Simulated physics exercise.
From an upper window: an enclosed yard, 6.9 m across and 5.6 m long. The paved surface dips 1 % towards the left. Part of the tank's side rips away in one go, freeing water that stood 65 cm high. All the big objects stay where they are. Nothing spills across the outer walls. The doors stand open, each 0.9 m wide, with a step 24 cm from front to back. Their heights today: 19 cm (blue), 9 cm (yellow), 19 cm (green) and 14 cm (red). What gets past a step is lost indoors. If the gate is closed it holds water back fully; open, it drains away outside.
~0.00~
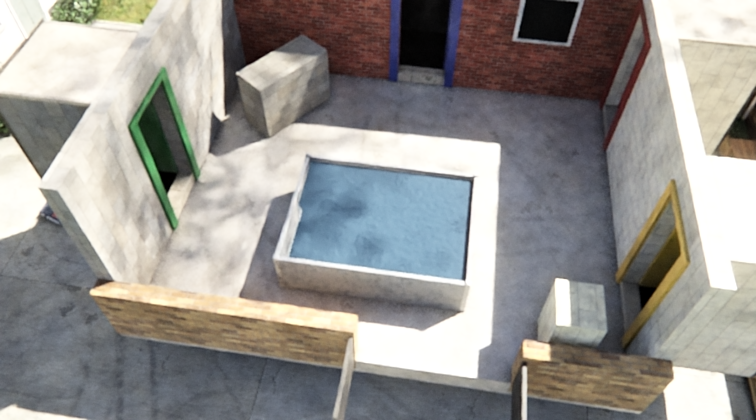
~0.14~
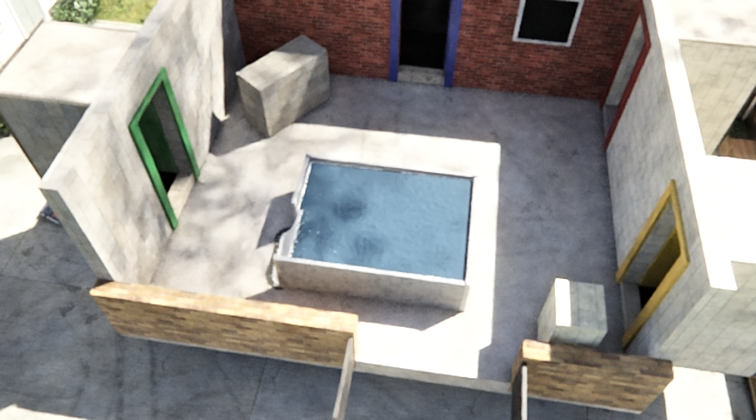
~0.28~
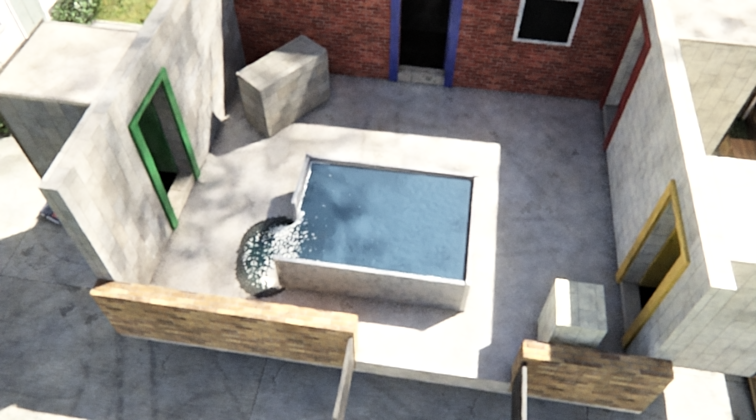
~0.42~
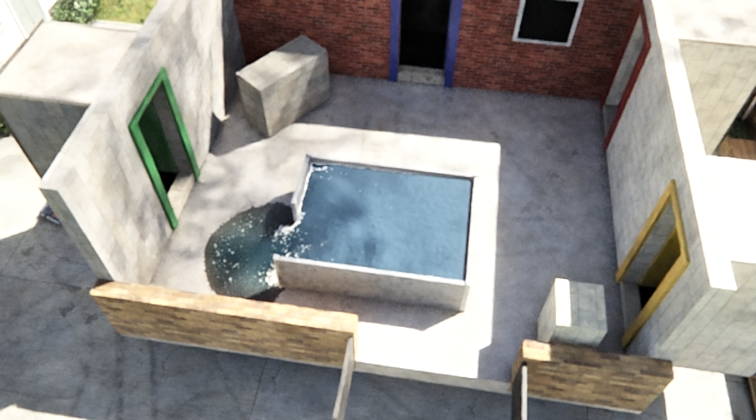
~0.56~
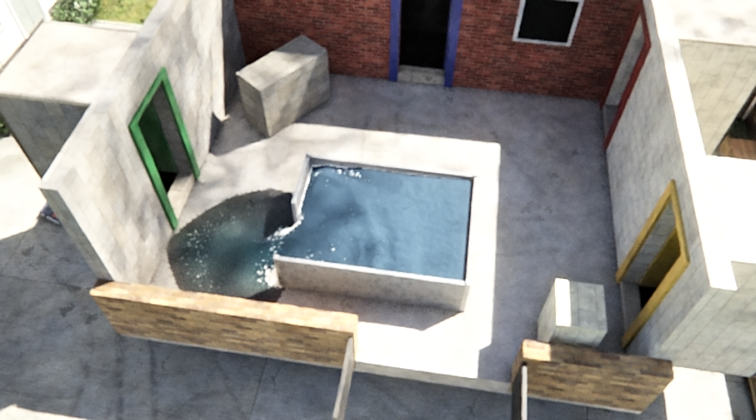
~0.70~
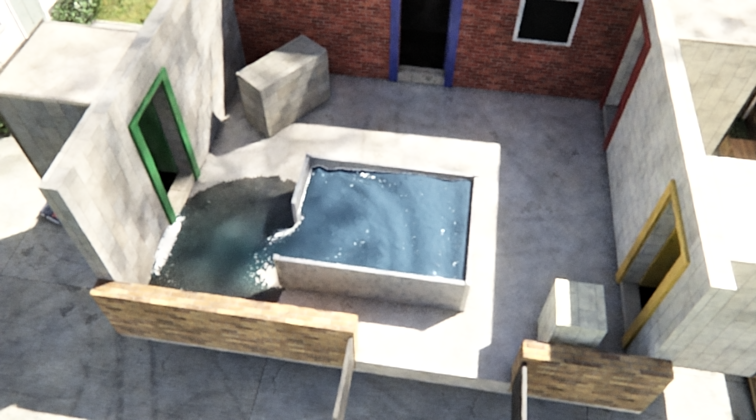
Water bursts through the tank's broken left side and spreads across the paved yard floor.
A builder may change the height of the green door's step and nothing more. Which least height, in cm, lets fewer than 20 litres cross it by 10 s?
At least 25 cm or so.
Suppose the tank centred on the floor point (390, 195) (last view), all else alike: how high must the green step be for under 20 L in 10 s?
Then roughly 33 cm.
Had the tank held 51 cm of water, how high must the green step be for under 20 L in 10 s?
Then roughly 20 cm.
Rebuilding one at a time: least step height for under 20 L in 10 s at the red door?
Roughly 7.5 cm at red.
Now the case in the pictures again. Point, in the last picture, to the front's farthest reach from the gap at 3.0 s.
Around (247, 66).
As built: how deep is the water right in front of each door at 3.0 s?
In cm: Blue 0, yellow 0, green 27, red 0.
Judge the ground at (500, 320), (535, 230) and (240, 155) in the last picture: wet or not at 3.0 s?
In that order: Still dry, not reached, under water.
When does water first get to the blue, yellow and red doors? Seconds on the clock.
Arrival: Blue 4.5 s, yellow 6.0 s, red 6.5 s.
After 1.4 s water covers 15 % of the floor, deepest (50 cm) near (137, 312); 26 cm at the green door, 3 litres in over its 19 cm step.
After 3.0 s water covers 30 % of the floor, deepest (35 cm) near (147, 291); 27 cm at the green door, 53 litres in over its 19 cm step.
After 10.0 s water covers 95 % of the floor, deepest (18 cm) near (239, 83); 12 cm at the green door, 86 litres in over its 19 cm step.
At the green door as built, the water arrived by 0.8 s and peaked near 30 cm at 2.0 s.
With a step of 22 cm, 47 litres would have come in within the 10 s; with 30 cm, 5 litres. So under 20 litres takes about 25 cm.
